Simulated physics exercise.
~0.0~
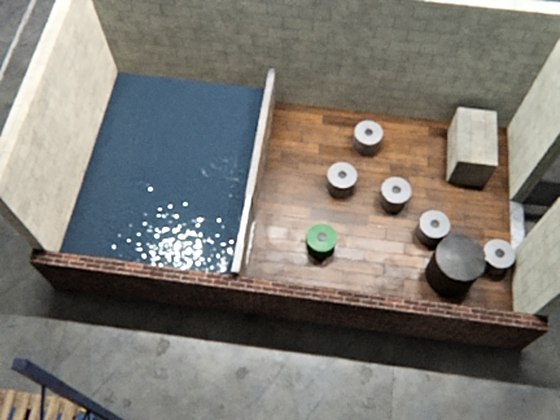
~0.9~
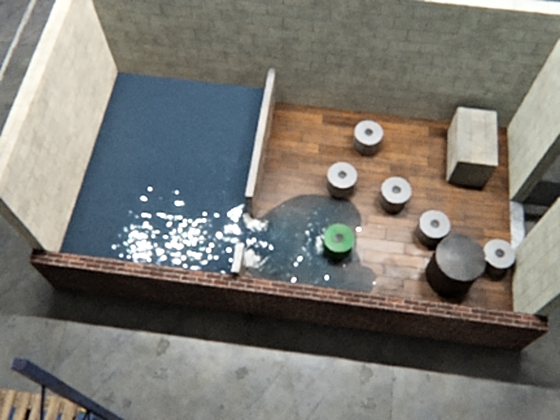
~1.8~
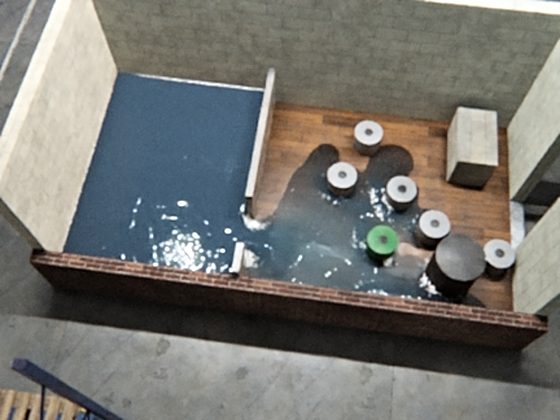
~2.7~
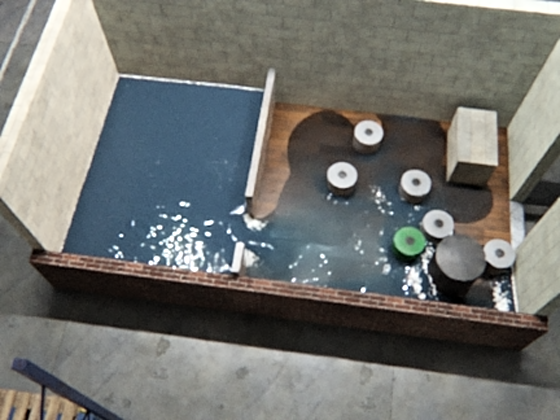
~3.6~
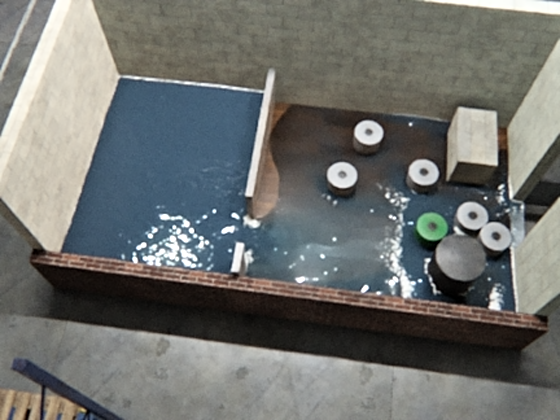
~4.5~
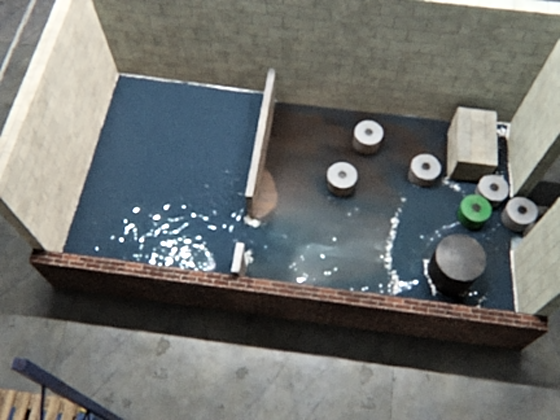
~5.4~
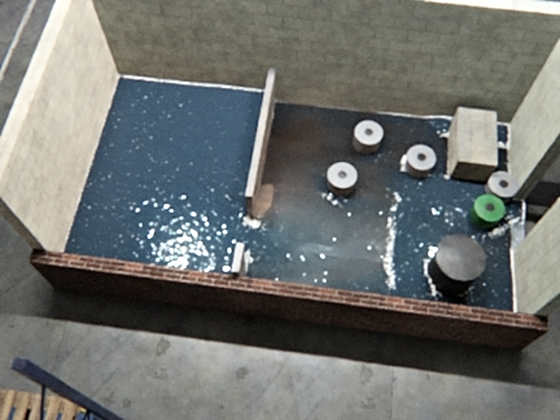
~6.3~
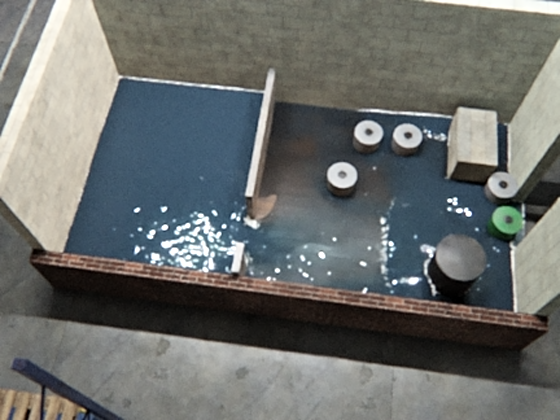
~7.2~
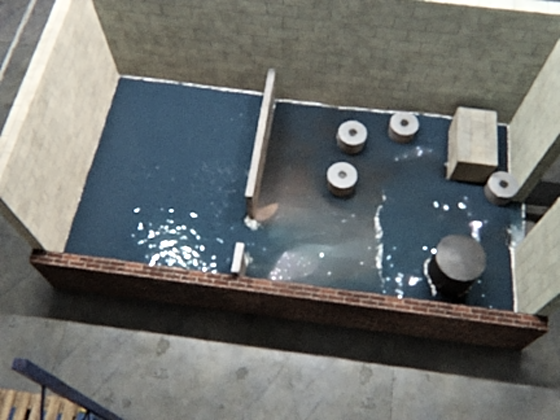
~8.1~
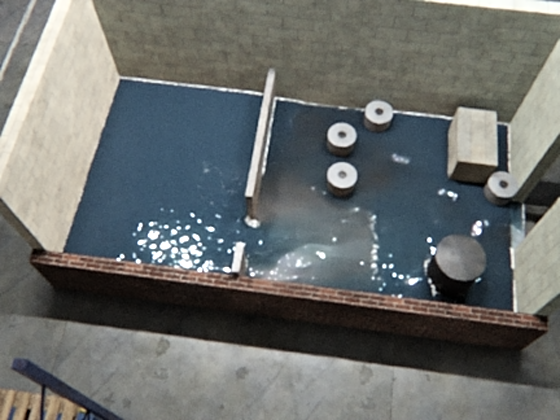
The footage shows water flooding through a gap in a partition across a wooden floor, pushing a green tub rightward among grey tubs until it disappears beyond the right-hand opening, while some grey tubs drift and others remain inside beside a box and a dark cylinder.
